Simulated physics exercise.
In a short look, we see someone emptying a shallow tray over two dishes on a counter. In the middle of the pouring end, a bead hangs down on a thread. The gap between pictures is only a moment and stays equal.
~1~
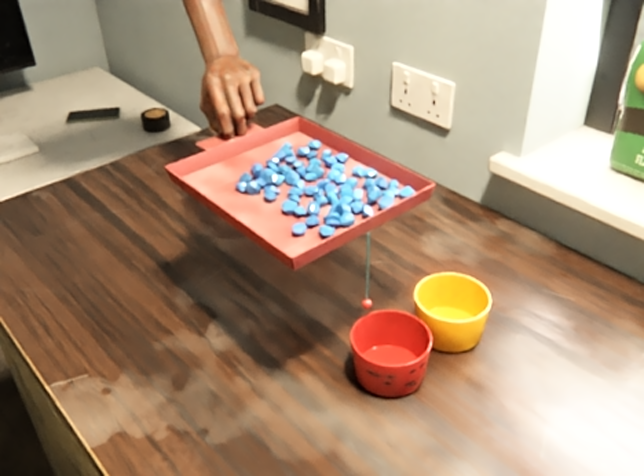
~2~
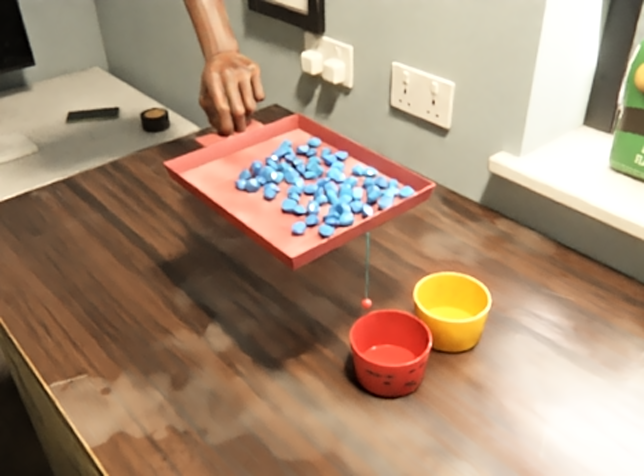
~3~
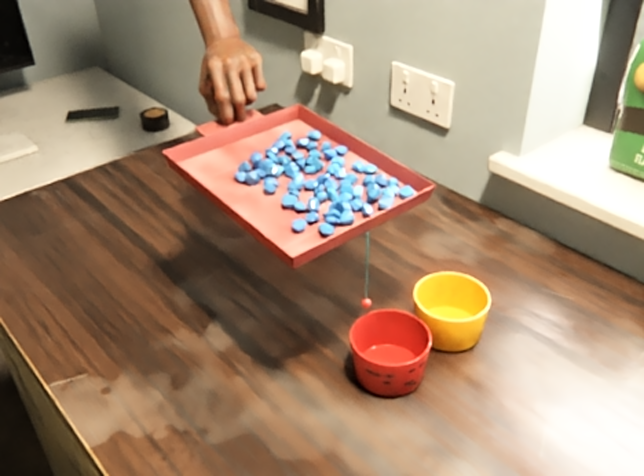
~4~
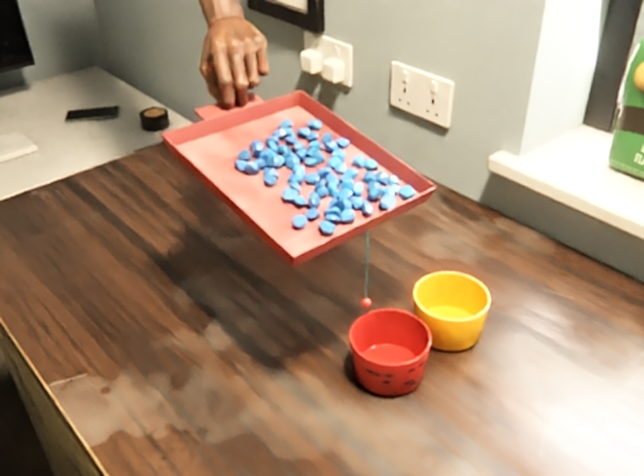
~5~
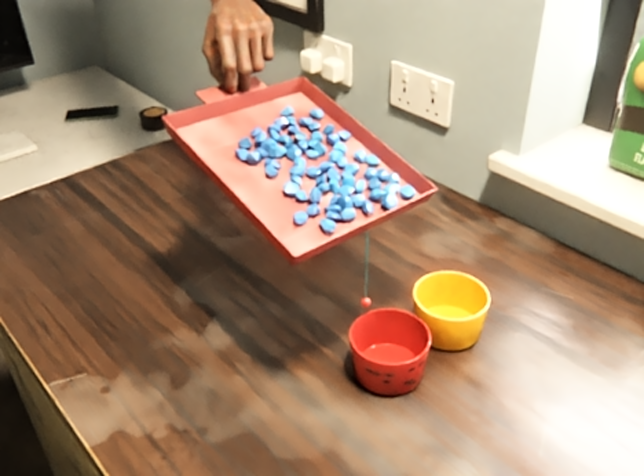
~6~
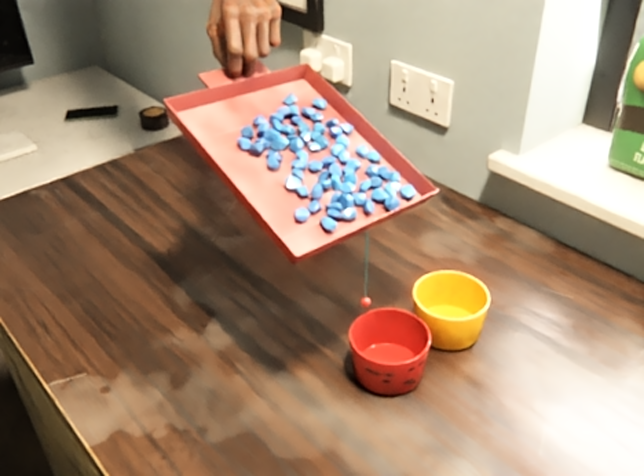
A hand gripped the far edge of a red tray of small blue stones and steadily raised it, slanting the tray more steeply above red and yellow bowls while the stones stayed on it.
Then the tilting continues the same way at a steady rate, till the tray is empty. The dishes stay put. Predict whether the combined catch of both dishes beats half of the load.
The greater share ends up in the dishes.
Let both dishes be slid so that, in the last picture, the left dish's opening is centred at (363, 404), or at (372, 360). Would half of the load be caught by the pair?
Held in all, by try: A smaller portion, then a larger portion.
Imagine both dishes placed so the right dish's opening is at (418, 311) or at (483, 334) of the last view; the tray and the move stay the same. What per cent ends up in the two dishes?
Trial 1 around 60 percent, trial 2 around 0 percent.
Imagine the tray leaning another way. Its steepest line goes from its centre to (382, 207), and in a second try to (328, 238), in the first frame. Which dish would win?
In the first case it's the one on the right, in the second the one on the left.
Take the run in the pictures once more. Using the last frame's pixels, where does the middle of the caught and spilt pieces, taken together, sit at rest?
Somewhere close to (431, 337) in the last picture.
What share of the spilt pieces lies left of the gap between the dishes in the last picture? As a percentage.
Left fraction: Around 30 per cent.
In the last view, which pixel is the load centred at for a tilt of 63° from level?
Near the pixel (380, 187).
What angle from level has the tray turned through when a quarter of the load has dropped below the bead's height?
At roughly 95°.
Shortly afterwards, tray tipped steeply; all but a few on the tray; only a few in the air.
Next, tray tipped past a quarter turn; near a third on the tray; a little in the left dish; near a quarter in the right dish; a little outside both; near a quarter in the air.
Some moments later, tray tipped past a quarter turn; near a third in the left dish; near half in the right dish; near a quarter outside both.
In the end, tray tipped past a quarter turn; near a third in the left dish; near half in the right dish; near a quarter outside both.
